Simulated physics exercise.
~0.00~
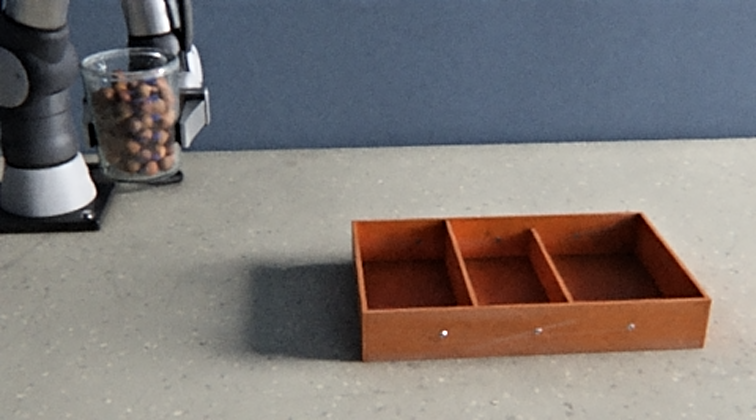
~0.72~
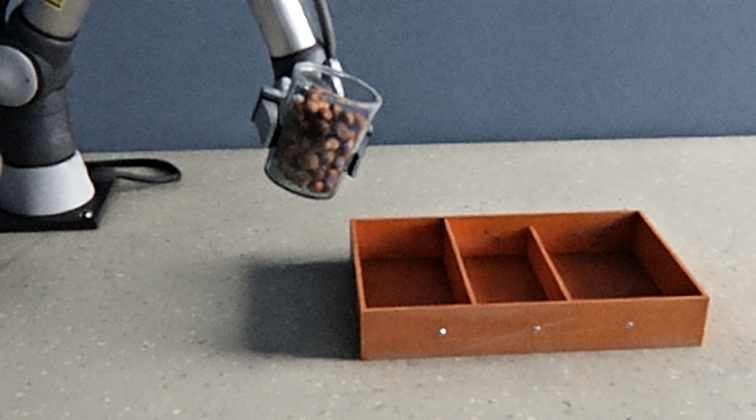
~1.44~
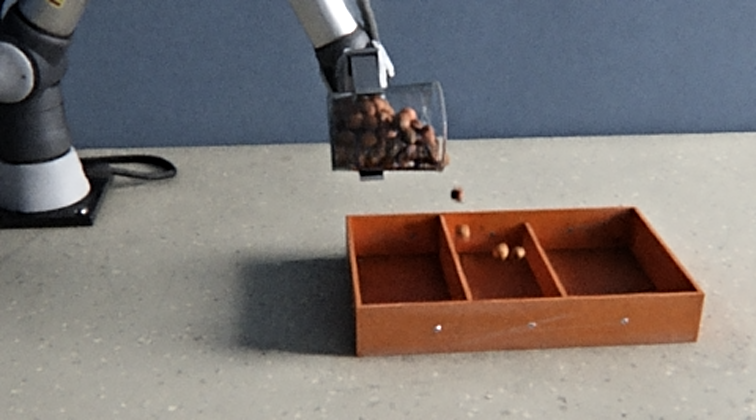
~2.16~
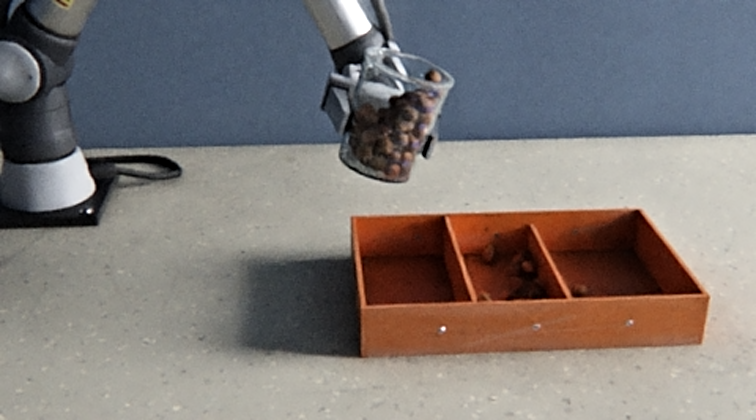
On a speckled grey worktop, a robot arm carried a glass beaker of hazelnuts rightward to a wooden box with three compartments, tipped it sideways so some spilled mostly into the middle, then tilted it back, still holding most of them.
